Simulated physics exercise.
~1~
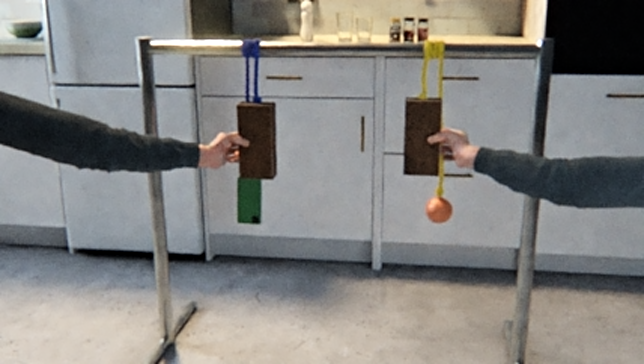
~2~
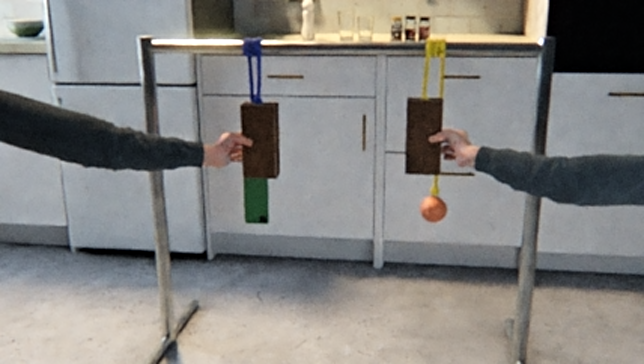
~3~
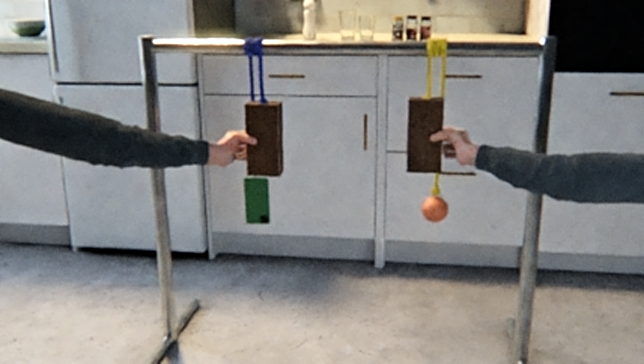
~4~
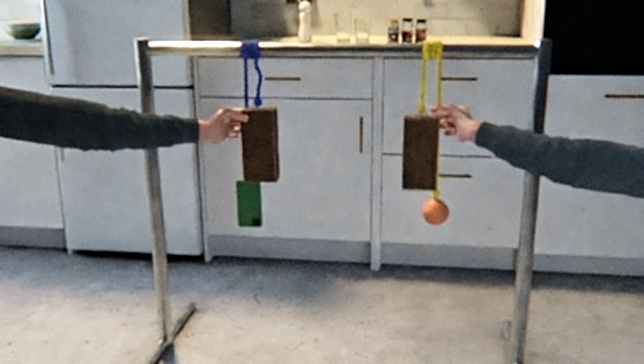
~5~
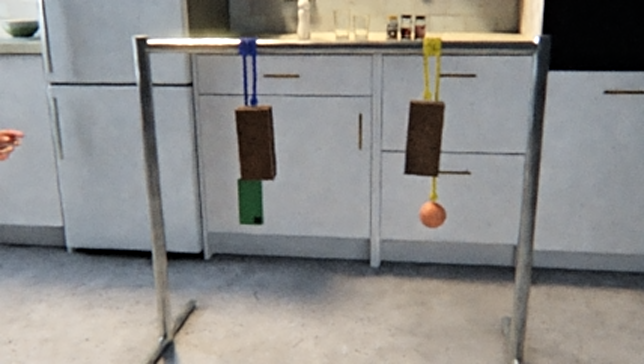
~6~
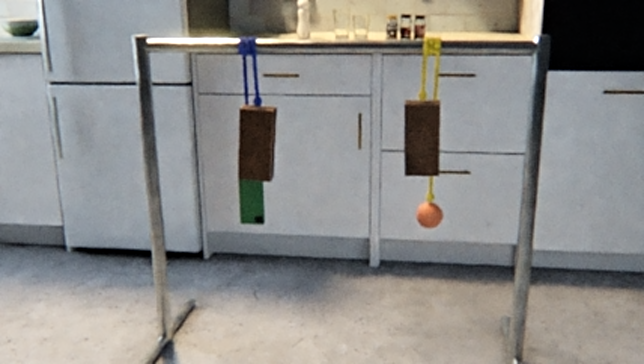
We see two hands steadying brown bricks that hang from a metal bar on blue and yellow ropes, a green block below the left and an orange ball below the right. The hands let go and withdraw, and both bricks stay hanging.
